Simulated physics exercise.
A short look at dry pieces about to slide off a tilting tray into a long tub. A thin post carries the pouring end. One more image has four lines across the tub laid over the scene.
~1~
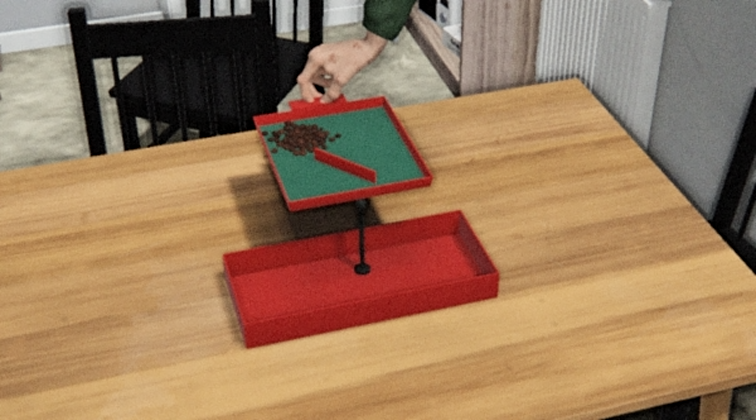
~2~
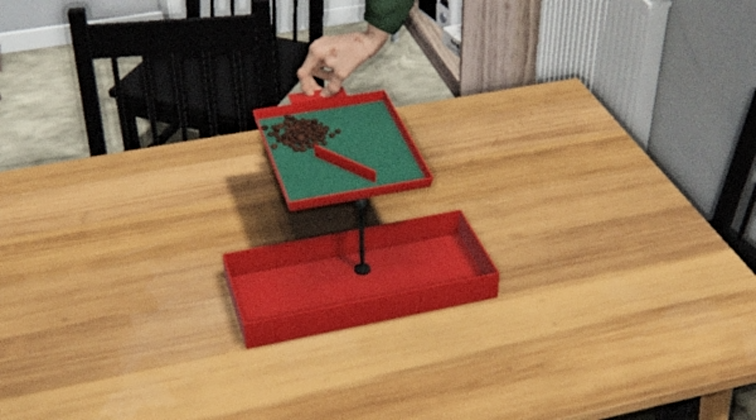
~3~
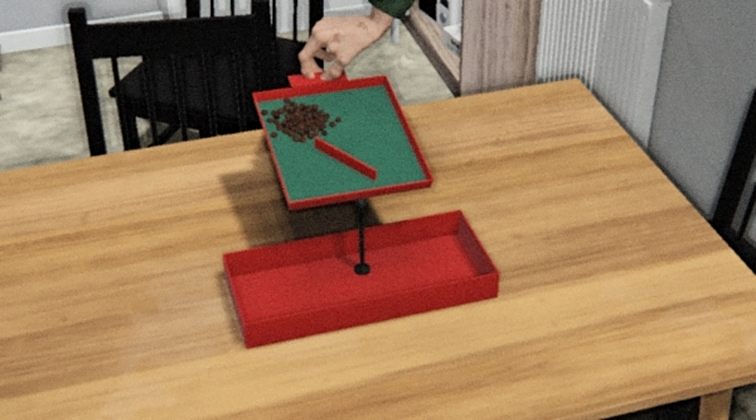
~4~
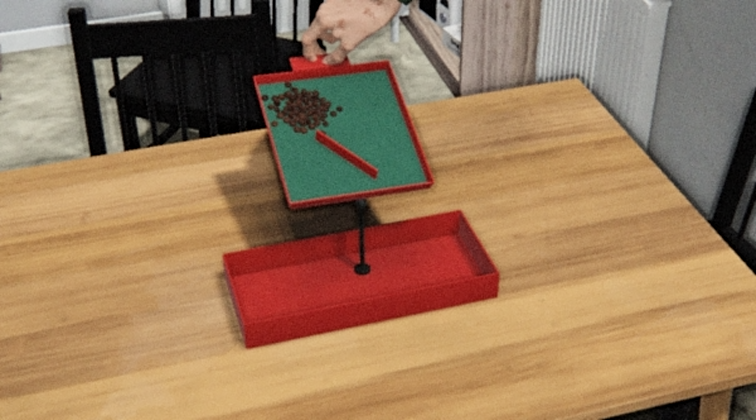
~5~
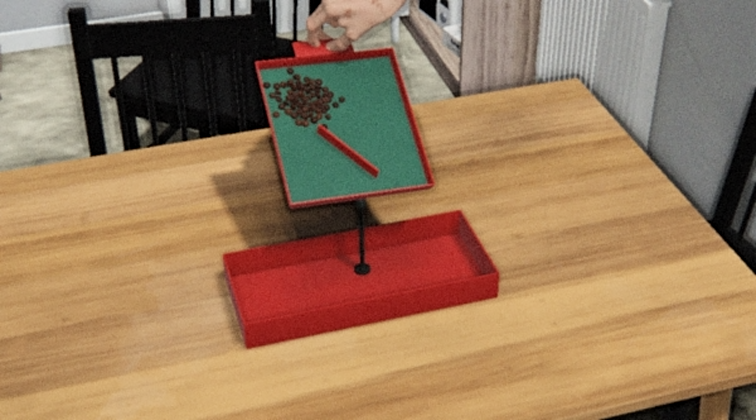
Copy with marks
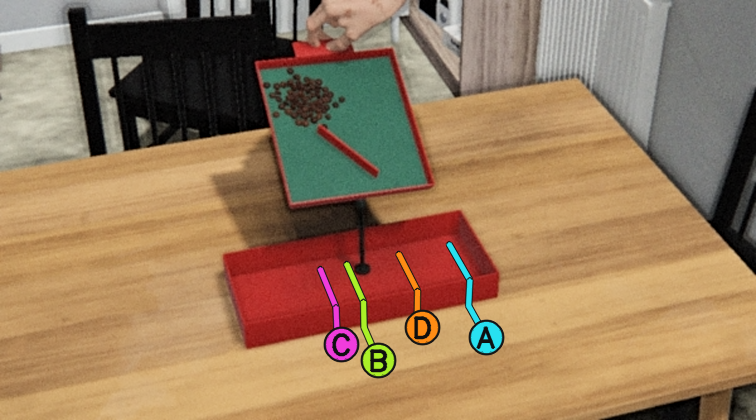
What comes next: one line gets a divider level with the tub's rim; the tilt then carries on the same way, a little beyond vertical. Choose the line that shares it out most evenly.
The best line is D.
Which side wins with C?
The right side.
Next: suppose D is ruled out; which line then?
Line B.
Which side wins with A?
Left.
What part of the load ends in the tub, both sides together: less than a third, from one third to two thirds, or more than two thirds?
It is more than two thirds.
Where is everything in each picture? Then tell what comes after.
In the first frame, corners of the pouring end (290, 201) and (430, 176), level; middle of the load (300, 138), flat chocolate drops.
In the second frame, corners of the pouring end (290, 201) and (430, 177), barely tipped; fin from (315, 145) to (376, 172).
In the third frame, corners of the pouring end (291, 201) and (431, 179), a little tipped; front corners of the tub (245, 324) and (499, 273).
In the fourth frame, corners of the pouring end (292, 202) and (432, 181), clearly tipped; far corners (256, 78) and (387, 62).
In the fifth frame, corners of the pouring end (292, 202) and (432, 183), clearly tipped; the right corner sinks a little lower.
On the marked copy, line A crosses the front rim at (469, 279); line B crosses the front rim at (363, 300); line C crosses the front rim at (335, 306); line D crosses the front rim at (417, 290).
With A, of what is caught, almost all on the left of the divider, about a tenth on the right.
With B, of what is caught, roughly a quarter on the left of the divider, the larger part on the right.
With C, of what is caught, about a tenth on the left of the divider, almost all on the right.
With D, of what is caught, roughly half on the left of the divider, roughly half on the right.
